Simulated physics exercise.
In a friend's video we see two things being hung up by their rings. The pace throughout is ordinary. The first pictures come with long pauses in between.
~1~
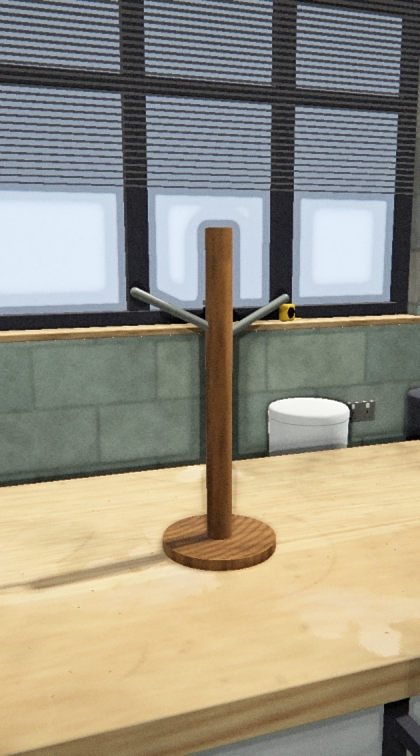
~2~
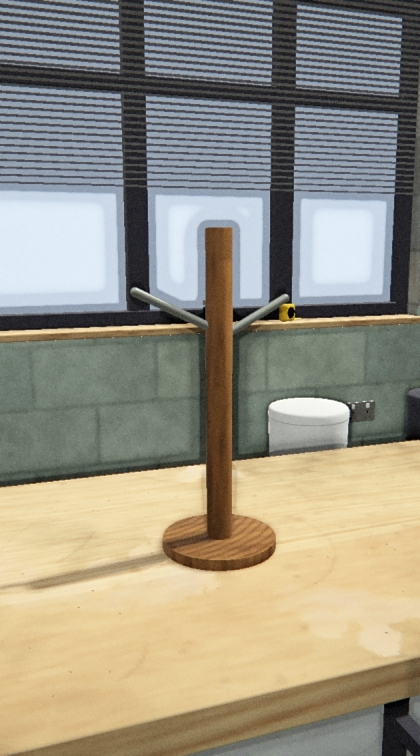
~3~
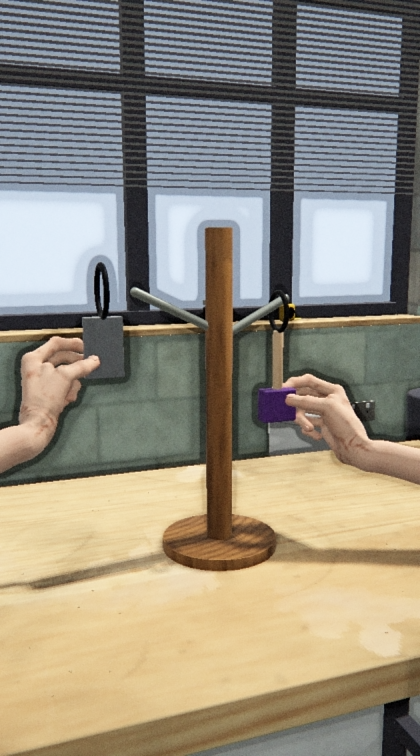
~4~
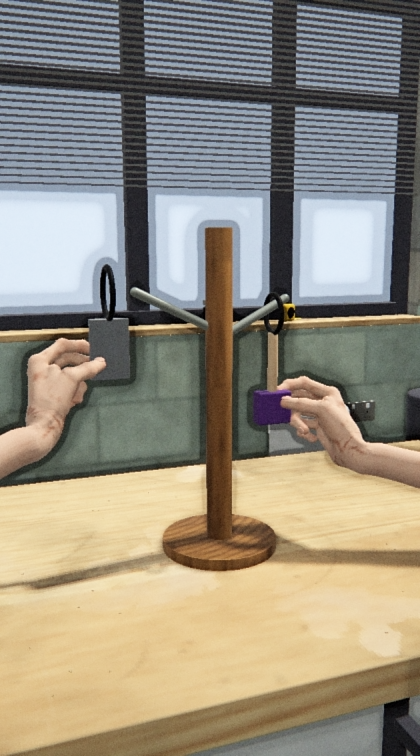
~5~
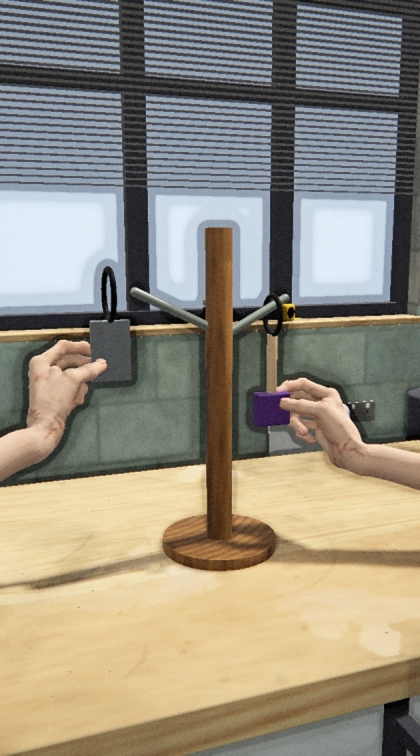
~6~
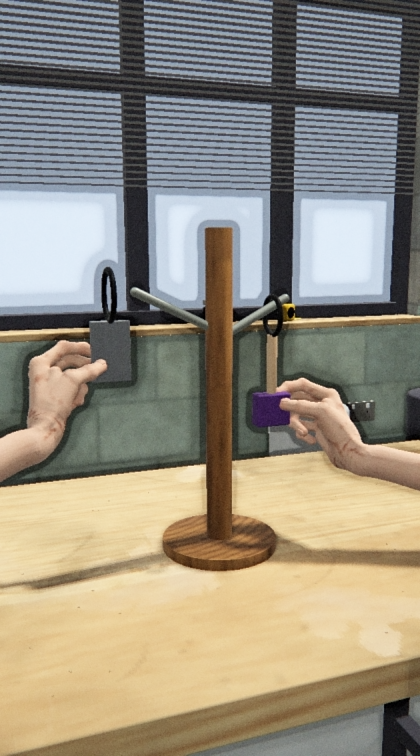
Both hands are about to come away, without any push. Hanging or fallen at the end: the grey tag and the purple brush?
What you'd see is the grey tag down off its peg and the purple brush still on its peg.
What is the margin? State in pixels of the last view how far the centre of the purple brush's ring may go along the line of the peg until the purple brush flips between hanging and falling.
Shift it right by around 16 pixels.
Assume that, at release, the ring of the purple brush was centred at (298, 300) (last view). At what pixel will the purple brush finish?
(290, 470).
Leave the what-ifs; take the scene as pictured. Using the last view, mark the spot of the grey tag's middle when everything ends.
Roughly (116, 510).
Then, 0.22 s on from there, grey tag on its way down near (113, 446); purple brush at rest near (271, 362).
In the end, the grey tag falls off, near (115, 510); the purple brush stays on its peg, near (267, 366).
